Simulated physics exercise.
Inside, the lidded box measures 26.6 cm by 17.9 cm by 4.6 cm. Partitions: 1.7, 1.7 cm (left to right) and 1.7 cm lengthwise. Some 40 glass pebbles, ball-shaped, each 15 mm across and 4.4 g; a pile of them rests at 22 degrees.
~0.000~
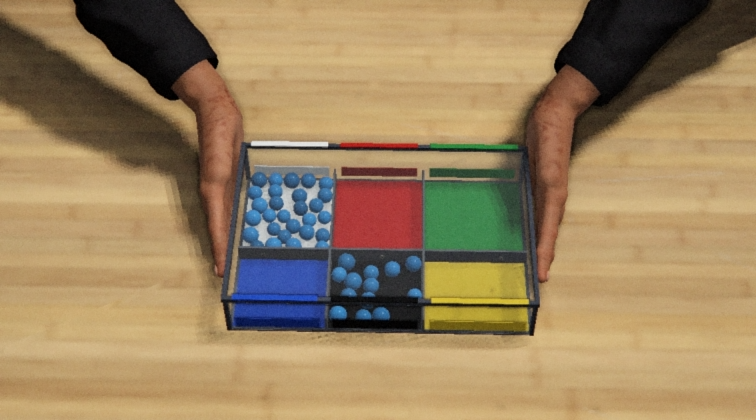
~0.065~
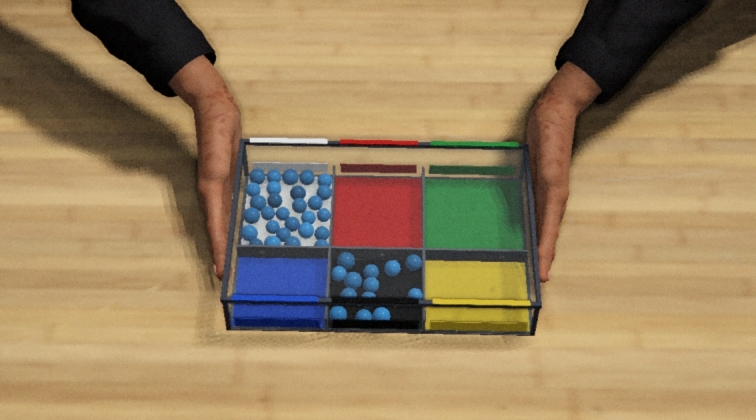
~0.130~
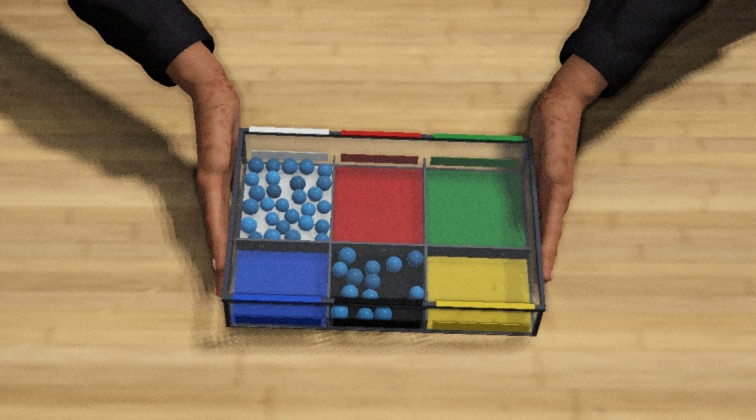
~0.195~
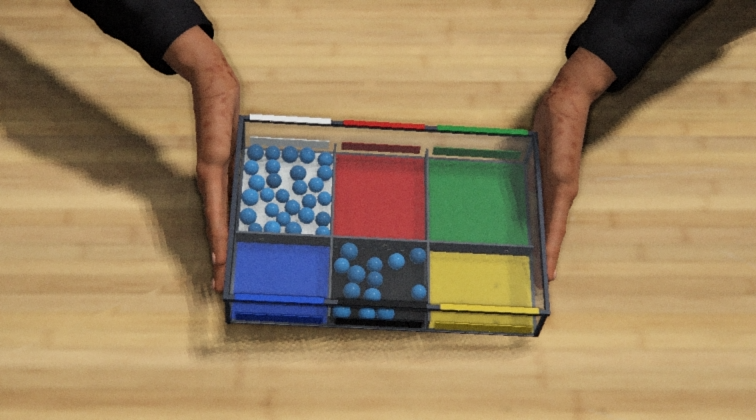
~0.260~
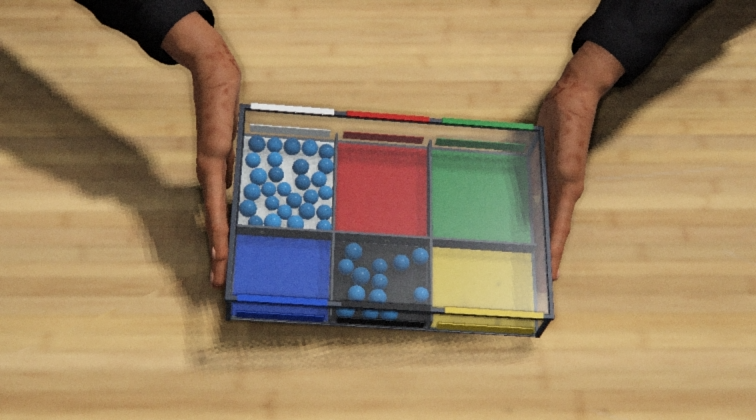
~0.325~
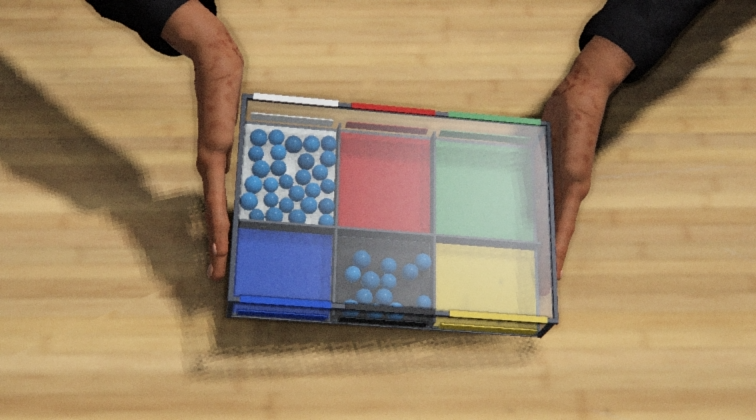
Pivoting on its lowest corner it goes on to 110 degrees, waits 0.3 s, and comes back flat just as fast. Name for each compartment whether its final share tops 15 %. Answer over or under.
Red compartment: Under; blue compartment: Under; green compartment: Under; yellow compartment: Over; white compartment: Under; black compartment: Over.
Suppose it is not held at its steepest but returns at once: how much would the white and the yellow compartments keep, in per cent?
Then: White 0, yellow 45.
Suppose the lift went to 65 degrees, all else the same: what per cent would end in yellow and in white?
In that case yellow 0; white 70.
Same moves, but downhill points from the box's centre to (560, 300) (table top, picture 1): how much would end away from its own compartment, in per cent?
Some 100 per cent.
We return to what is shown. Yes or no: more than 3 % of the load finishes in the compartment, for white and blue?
White no; blue yes.
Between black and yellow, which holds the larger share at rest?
The yellow compartment.
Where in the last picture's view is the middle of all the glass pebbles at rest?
Near (436, 296).
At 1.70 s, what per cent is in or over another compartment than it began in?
About 80 per cent.
After 1.70 s, tilt 110 degrees; blue 15 %, yellow 20 %, black 60 %.
After 2.62 s, tilt 55 degrees; blue 5 %, yellow 50 %, black 40 %.
After 3.54 s, tilt 0 degrees; blue 5 %, yellow 50 %, black 40 %.
By 4.5 s all is still; red 0 %, blue 5 %, green 0 %, yellow 50 %, white 0 %, black 40 %.
